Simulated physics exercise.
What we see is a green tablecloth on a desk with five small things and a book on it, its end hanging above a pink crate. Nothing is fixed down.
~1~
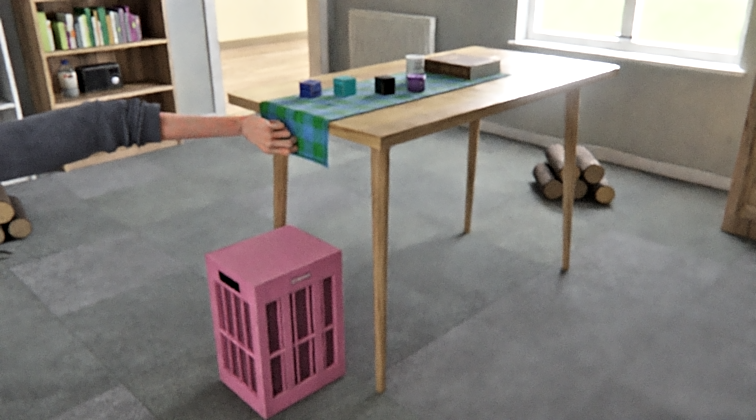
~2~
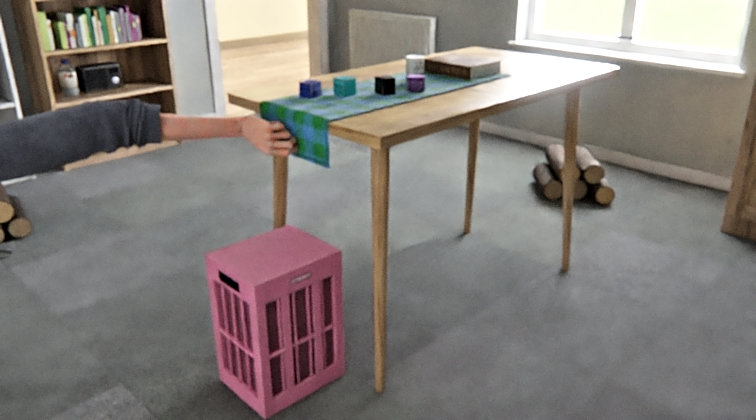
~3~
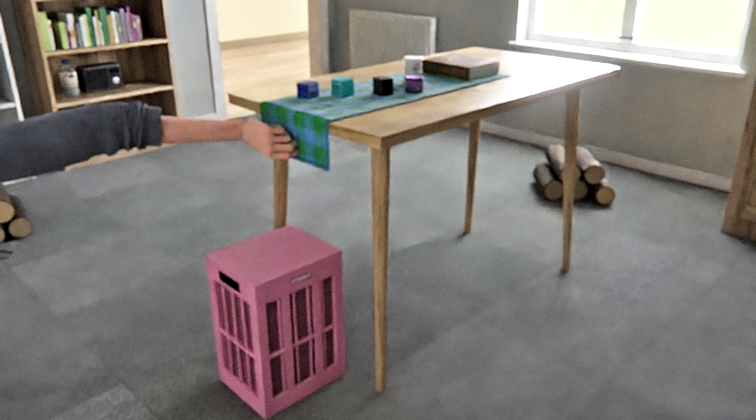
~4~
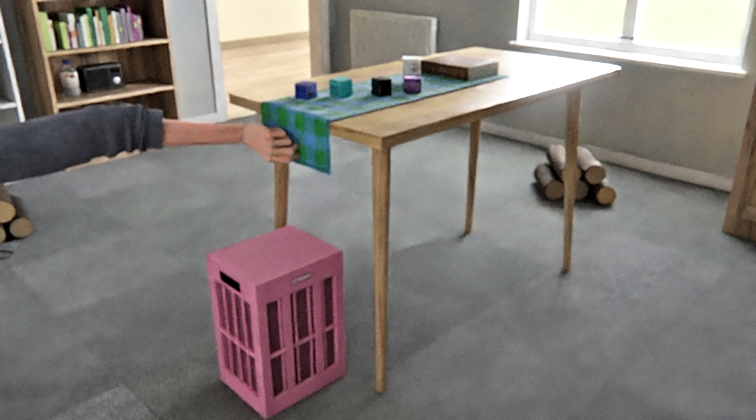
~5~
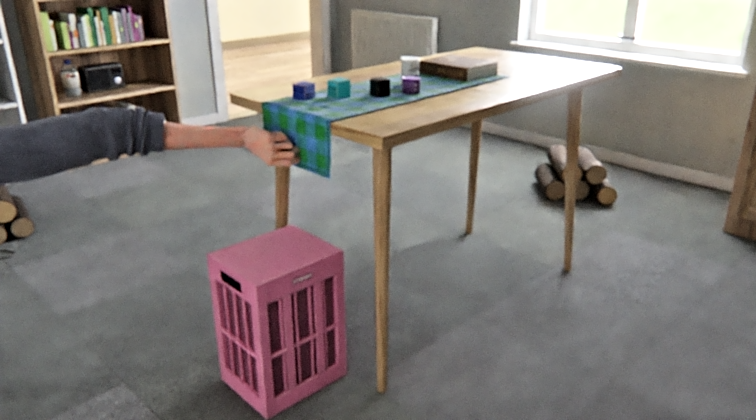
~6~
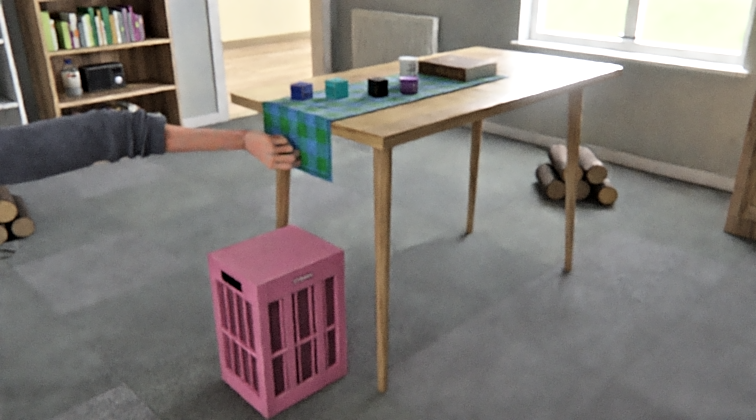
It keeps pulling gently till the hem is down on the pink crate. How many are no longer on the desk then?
It carries off two.
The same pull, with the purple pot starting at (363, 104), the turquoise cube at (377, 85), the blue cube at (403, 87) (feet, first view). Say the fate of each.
The purple pot falls; the turquoise cube remains up; the blue cube remains up.
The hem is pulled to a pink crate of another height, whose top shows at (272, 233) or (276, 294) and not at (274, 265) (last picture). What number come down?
In that case 1 and 4.
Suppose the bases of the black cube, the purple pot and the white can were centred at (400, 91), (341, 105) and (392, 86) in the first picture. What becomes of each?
The black cube keeps its place on top; the purple pot drops off; the white can keeps its place on top.
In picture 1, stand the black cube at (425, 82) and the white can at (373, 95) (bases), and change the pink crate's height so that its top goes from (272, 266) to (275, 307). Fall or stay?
The black cube keeps its place on top; the white can drops off.
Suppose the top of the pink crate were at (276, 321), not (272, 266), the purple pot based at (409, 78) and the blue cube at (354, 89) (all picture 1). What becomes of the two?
The purple pot remains up; the blue cube drops off.
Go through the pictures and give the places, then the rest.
The first frame shows hem (329, 168); blue cube (310, 81); turquoise cube (345, 78); black cube (385, 77); purple pot (416, 76); white can (415, 56); top of the crate (272, 266).
The second frame shows hem (330, 168); blue cube (310, 81).
The third frame shows hem (329, 172); turquoise cube (342, 78).
The fourth frame shows hem (331, 175); black cube (381, 78); top of the crate (272, 266).
The fifth frame shows hem (331, 179); purple pot (411, 78).
The sixth frame shows hem (333, 182); blue cube (301, 84); turquoise cube (336, 80); black cube (378, 79); purple pot (409, 78); white can (408, 58).
Soon after, hem near (299, 230); blue cube and turquoise cube gone.
After that, hem on the crate; blue cube and turquoise cube gone.
In the end, hem on the crate; blue cube and turquoise cube gone. The answer is two.
